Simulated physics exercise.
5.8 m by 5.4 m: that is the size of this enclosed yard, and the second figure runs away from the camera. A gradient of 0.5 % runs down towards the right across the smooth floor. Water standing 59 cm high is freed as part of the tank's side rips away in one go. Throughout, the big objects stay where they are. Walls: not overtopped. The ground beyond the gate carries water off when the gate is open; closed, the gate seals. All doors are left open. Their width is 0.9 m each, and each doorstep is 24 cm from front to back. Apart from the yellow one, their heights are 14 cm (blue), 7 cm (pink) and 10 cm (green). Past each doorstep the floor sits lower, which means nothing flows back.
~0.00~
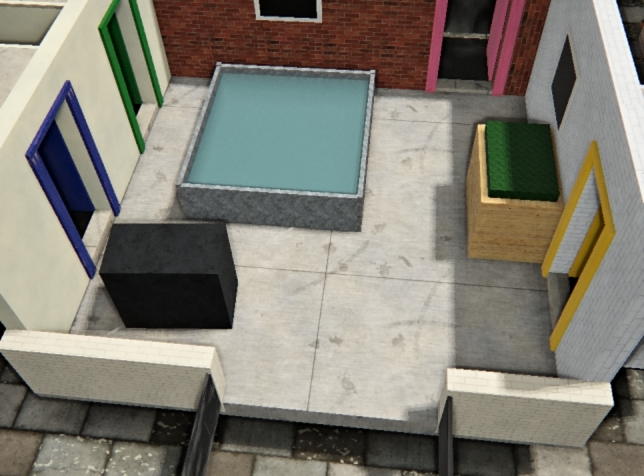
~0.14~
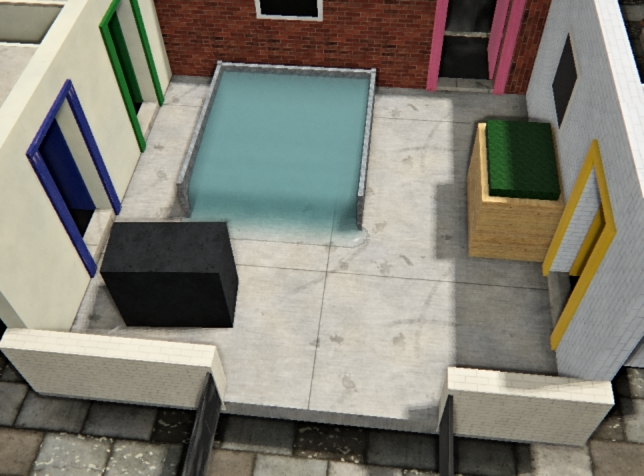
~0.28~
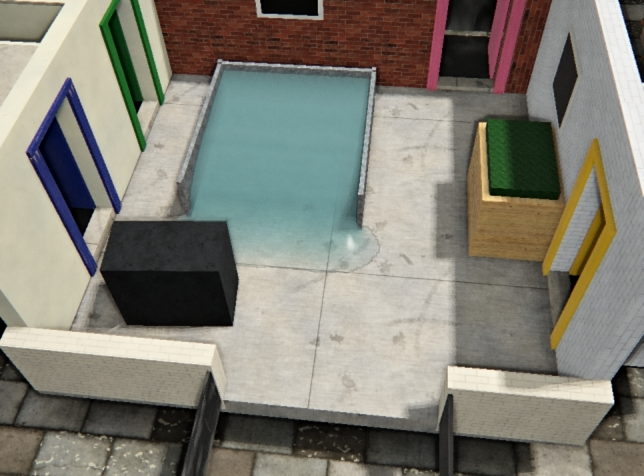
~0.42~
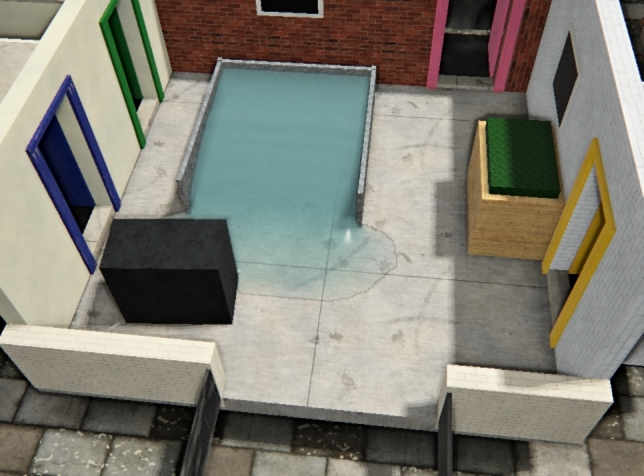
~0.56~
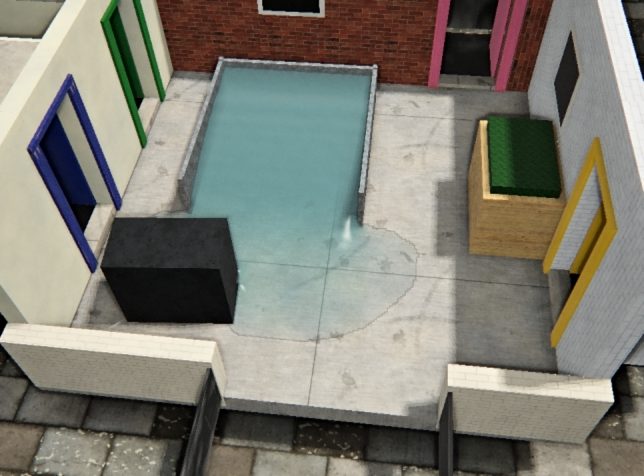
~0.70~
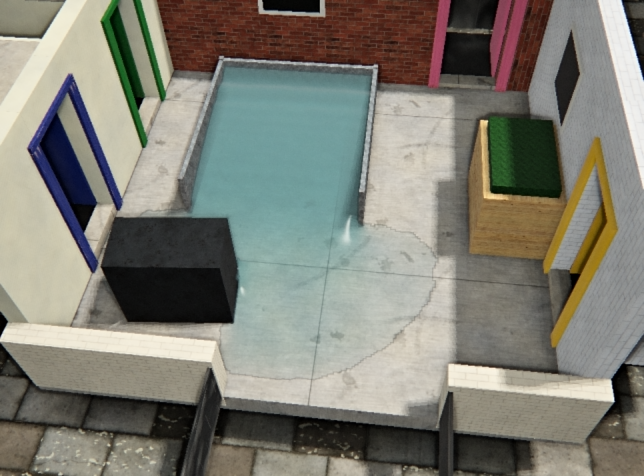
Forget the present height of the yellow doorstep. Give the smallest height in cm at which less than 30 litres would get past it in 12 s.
Close to 7.5 cm is just enough.
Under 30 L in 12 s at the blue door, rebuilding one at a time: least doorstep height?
Blue: Roughly 24 cm.
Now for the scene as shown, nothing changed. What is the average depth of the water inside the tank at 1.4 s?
About 35 cm.
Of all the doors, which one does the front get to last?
The pink door.
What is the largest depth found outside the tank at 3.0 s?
28 cm.
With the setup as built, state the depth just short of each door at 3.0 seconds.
In cm - blue: 26, pink: 0, green: 2, yellow: 4.
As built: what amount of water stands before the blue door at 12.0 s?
Depth: Near 6.0 cm.
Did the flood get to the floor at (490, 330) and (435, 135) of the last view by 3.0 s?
Note: Point one reached; point two not yet reached.
After 1.4 s water covers 35 % of the floor, deepest (41 cm) near (219, 271); it has not reached the yellow door.
After 3.0 s water covers 55 % of the floor, deepest (28 cm) near (102, 249); 4 cm at the yellow door, 0 litres in over its 12 cm doorstep.
After 12.0 s water covers 95 % of the floor, deepest (8 cm) near (529, 114); 6 cm at the yellow door, 2 litres in over its 12 cm doorstep.
At the yellow door as built, the water arrived by 2.7 s and peaked near 12 cm at 5.6 s.
With a doorstep of 6 cm, 50 litres would have come in within the 12 s; with 8.5 cm, 17 litres. So under 30 litres takes about 7.5 cm.
